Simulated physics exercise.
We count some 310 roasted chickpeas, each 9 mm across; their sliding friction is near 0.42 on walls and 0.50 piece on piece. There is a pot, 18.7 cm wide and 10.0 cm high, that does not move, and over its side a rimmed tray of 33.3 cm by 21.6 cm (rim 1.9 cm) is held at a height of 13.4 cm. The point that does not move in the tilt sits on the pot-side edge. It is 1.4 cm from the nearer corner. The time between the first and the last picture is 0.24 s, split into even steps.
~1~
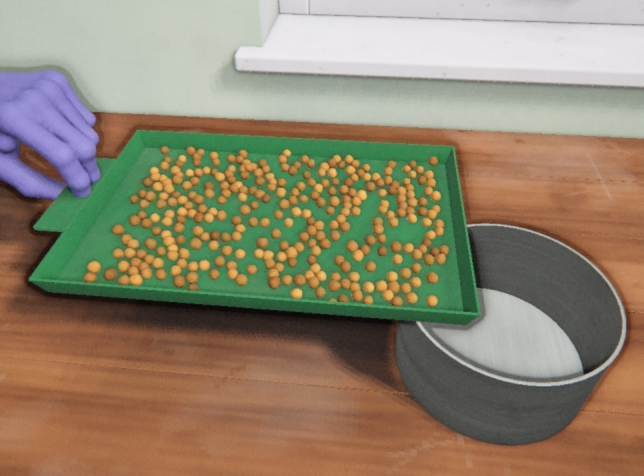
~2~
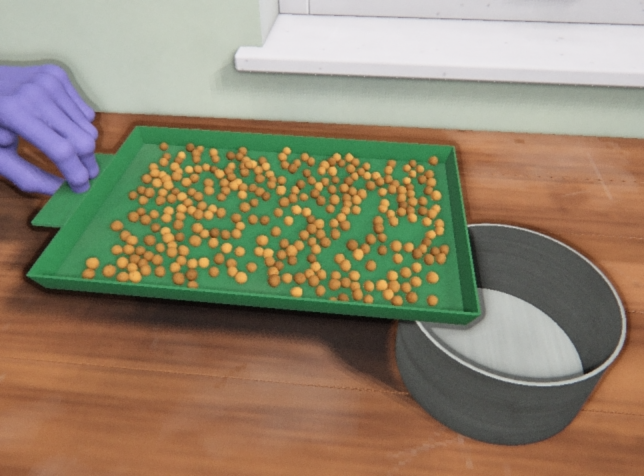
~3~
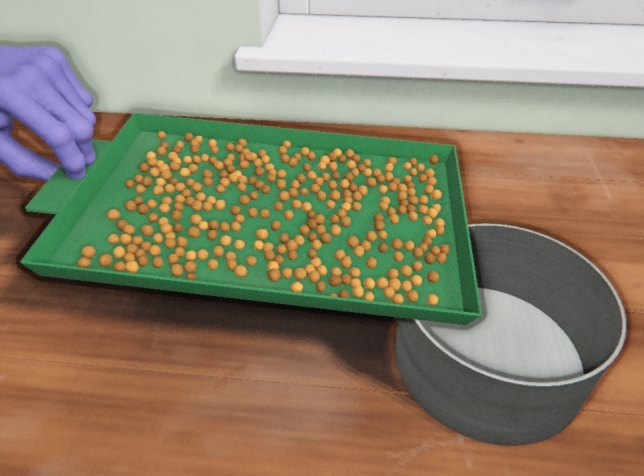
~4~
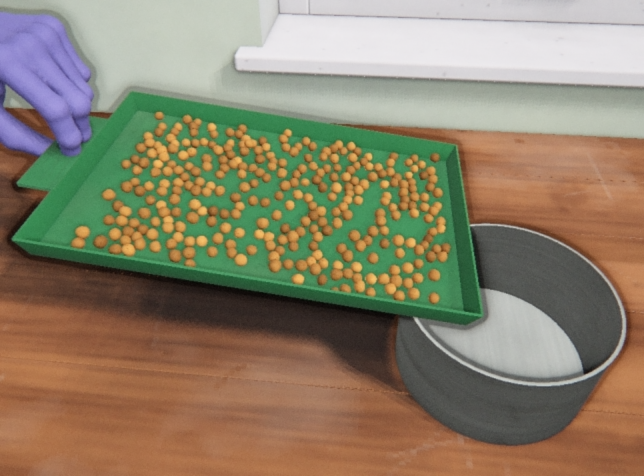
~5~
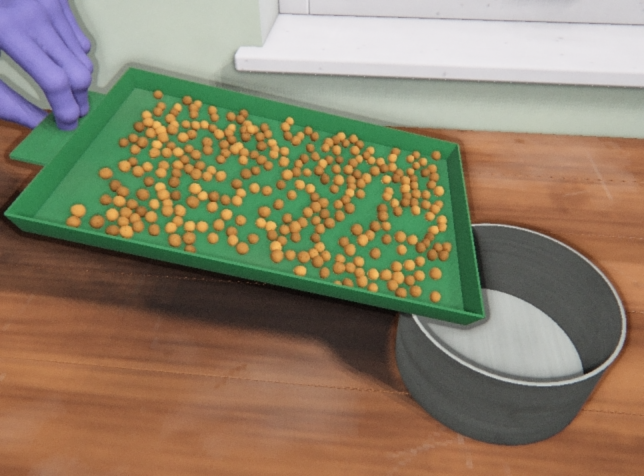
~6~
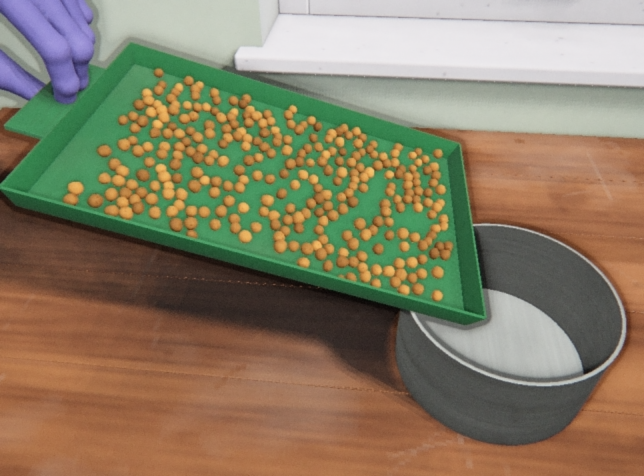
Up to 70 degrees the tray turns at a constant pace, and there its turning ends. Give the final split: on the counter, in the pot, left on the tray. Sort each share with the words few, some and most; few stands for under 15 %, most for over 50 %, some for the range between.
The shares come out as follows. Counter: Few. Pot: Some. Left on the tray: Most.
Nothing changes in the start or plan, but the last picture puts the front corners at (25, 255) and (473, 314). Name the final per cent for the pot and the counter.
Split: Pot = 0, counter = 5.
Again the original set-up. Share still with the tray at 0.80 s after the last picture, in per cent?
60 %, give or take.
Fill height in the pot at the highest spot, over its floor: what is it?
I'd put it at close to 1.5 centimetres.
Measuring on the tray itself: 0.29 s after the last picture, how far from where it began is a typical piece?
Some 6 cm.
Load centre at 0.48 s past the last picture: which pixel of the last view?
Close to pixel (460, 205).
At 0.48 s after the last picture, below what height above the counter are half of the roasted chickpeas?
About 18 cm.
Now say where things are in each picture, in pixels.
In the first frame, tray tilt 0 degrees, front corners at (40, 275) and (471, 308); middle of the pieces at (278, 215); pot at (510, 292).
In the second frame, tray tilt 1 degrees, front corners at (38, 270) and (471, 308); middle of the pieces at (278, 213).
In the third frame, tray tilt 3 degrees, front corners at (32, 257) and (472, 308), lowest corner right front; middle of the pieces at (278, 206).
In the fourth frame, tray tilt 7 degrees, front corners at (24, 235) and (474, 309), lowest corner right front; middle of the pieces at (279, 196).
In the fifth frame, tray tilt 12 degrees, front corners at (18, 210) and (476, 309), lowest corner right front; middle of the pieces at (281, 185).
In the sixth frame, tray tilt 16 degrees, front corners at (13, 184) and (478, 310), lowest corner right front; middle of the pieces at (284, 174); pot at (510, 292).
Then, 0.29 s after the last picture, tilt 43 degrees; the tray holds 100 %, the pot 0 %.
Then, 0.48 s after the last picture, tilt 60 degrees; the tray holds 100 %, the pot 0 %.
Then, 0.80 s after the last picture, tilt 70 degrees; the tray holds 60 %, the pot 30 %.
In the end, counter 5 %, pot 35 %, tray 60 %.
